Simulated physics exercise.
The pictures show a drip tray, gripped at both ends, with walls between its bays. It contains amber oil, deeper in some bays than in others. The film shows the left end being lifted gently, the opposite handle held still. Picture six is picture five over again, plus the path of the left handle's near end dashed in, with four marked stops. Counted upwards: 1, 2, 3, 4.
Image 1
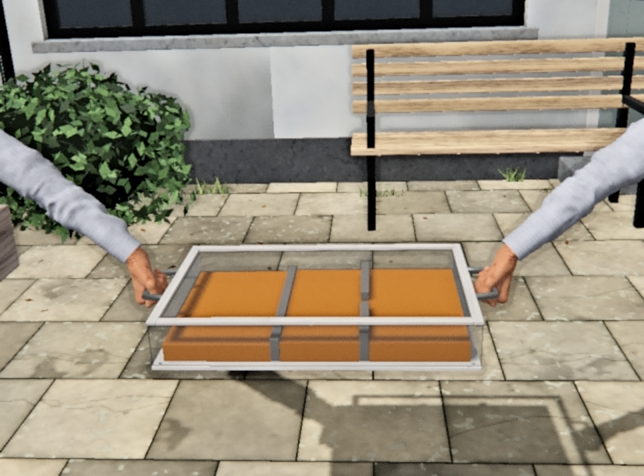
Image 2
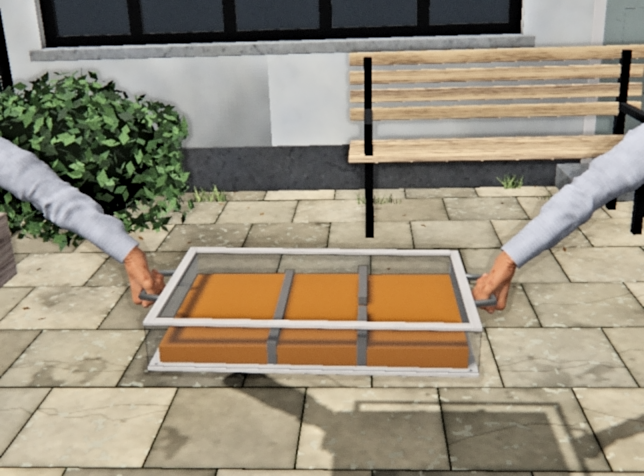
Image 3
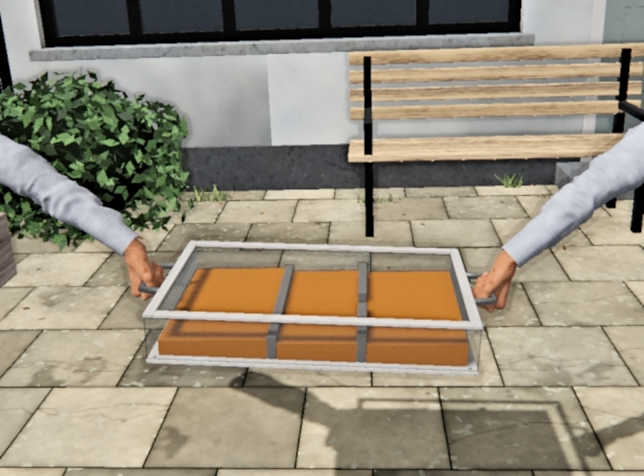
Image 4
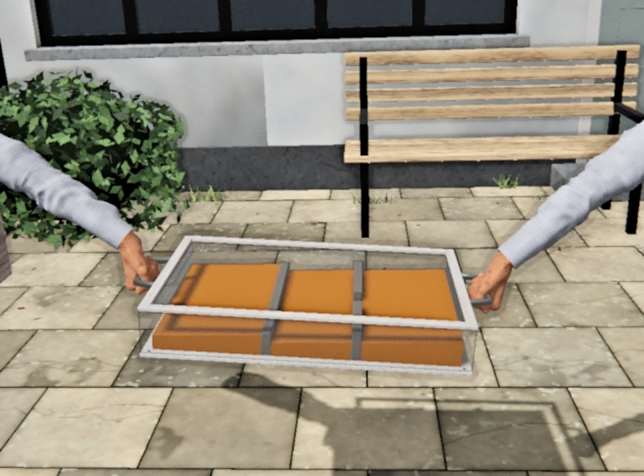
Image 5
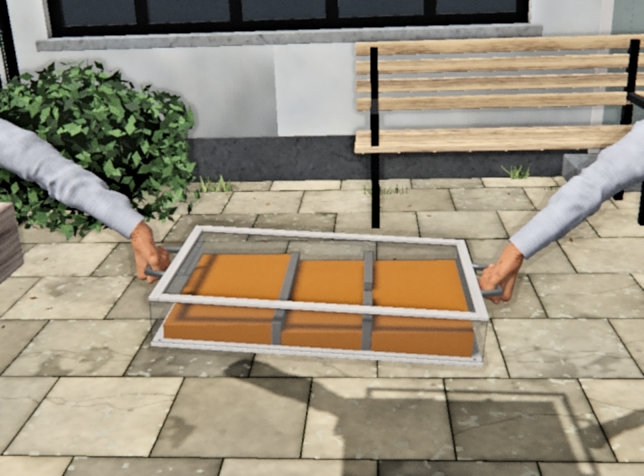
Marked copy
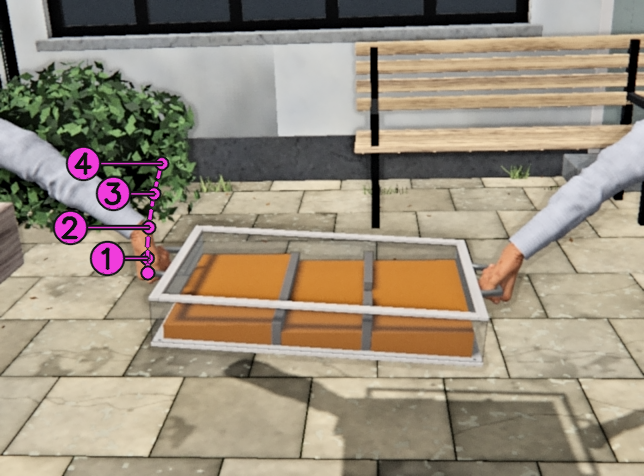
Two hands gripping a clear, divided tray of amber liquid above stone paving, tilting it slightly down to the right.
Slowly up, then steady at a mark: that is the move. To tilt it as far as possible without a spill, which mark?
Go for 2.
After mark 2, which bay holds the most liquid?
That is the right bay.
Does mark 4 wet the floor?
Yes, that goes wrong.
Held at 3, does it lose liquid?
Yes, that goes wrong.
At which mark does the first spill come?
3.
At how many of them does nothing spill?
Two of the four.
On the marked copy, 1 at (147, 258); 2 at (148, 227); 3 at (153, 193); 4 at (161, 163).
For mark 1, nothing spills; the right bay holds the most.
For mark 2, nothing spills; the right bay holds the most.
For mark 3, about 19 % goes over the rim.
For mark 4, about 38 % goes over the rim.
